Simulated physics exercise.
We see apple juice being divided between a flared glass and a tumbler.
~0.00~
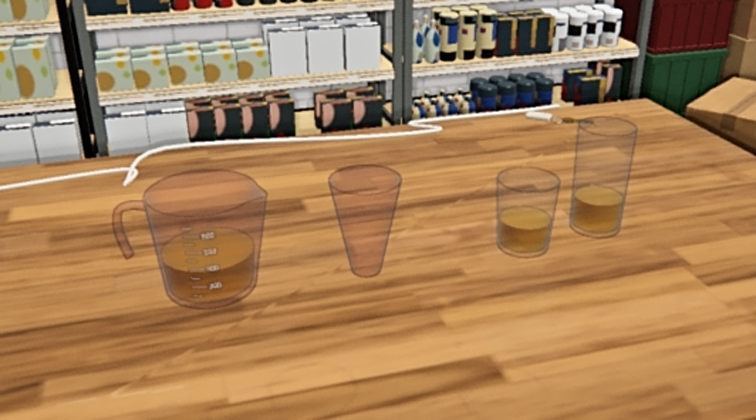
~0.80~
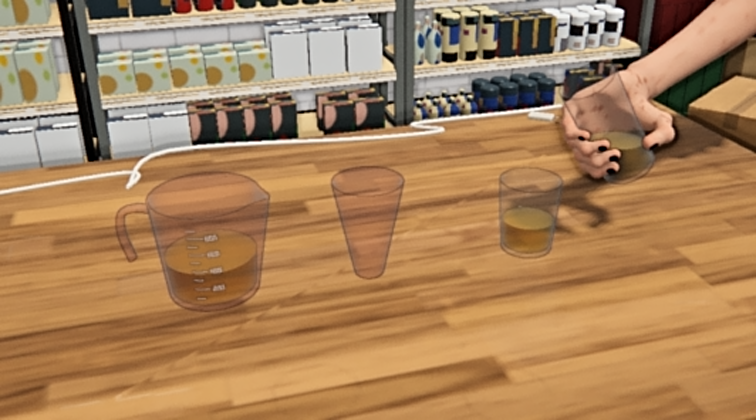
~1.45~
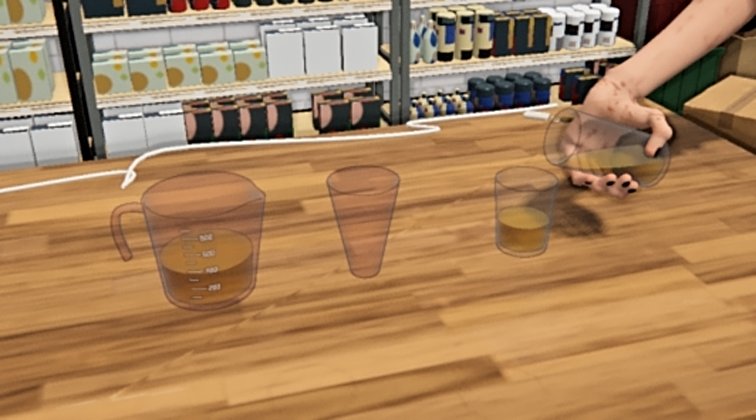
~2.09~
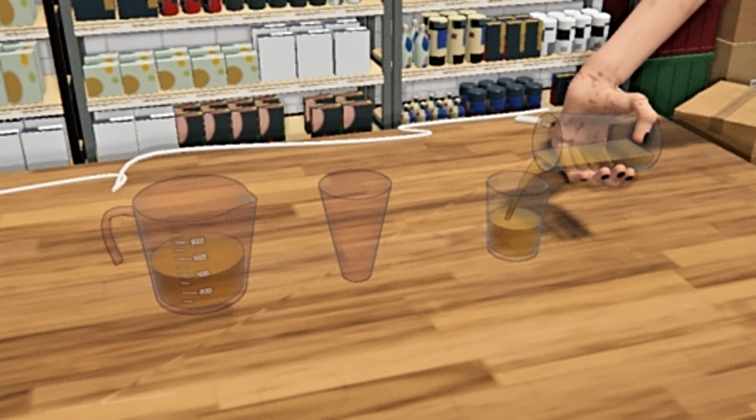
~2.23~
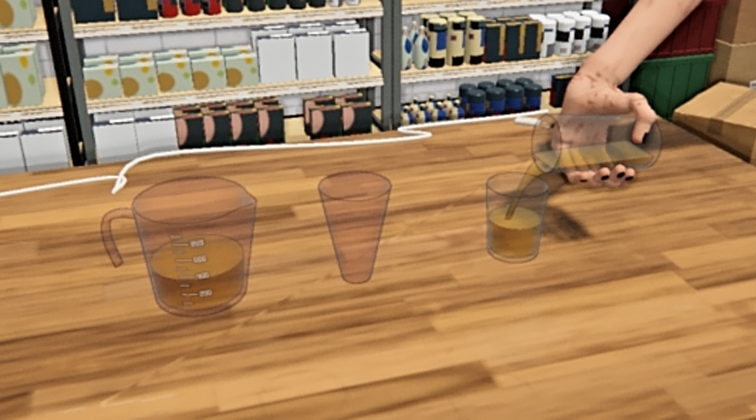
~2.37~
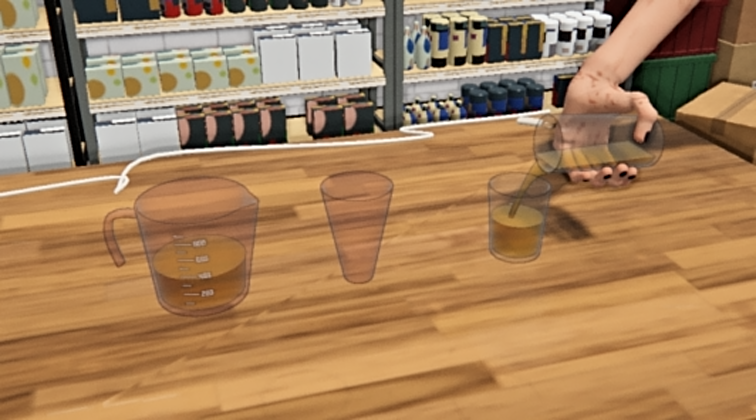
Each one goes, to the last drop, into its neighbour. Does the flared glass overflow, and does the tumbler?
The flared glass ends up brimming over; the tumbler ends up with all of it.
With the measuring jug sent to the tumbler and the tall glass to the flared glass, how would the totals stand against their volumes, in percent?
In order, around 150 and 40 percent.
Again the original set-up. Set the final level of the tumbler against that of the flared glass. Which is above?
The level ends higher in the left one.
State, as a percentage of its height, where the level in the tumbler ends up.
Near 75 in a hundred.
After 3.1 s, the tumbler is about two thirds full.
After 4.4 s, the tumbler is about three quarters full.
After 13.5 s, the flared glass is full to the brim and has run over; the tumbler is about three quarters full.
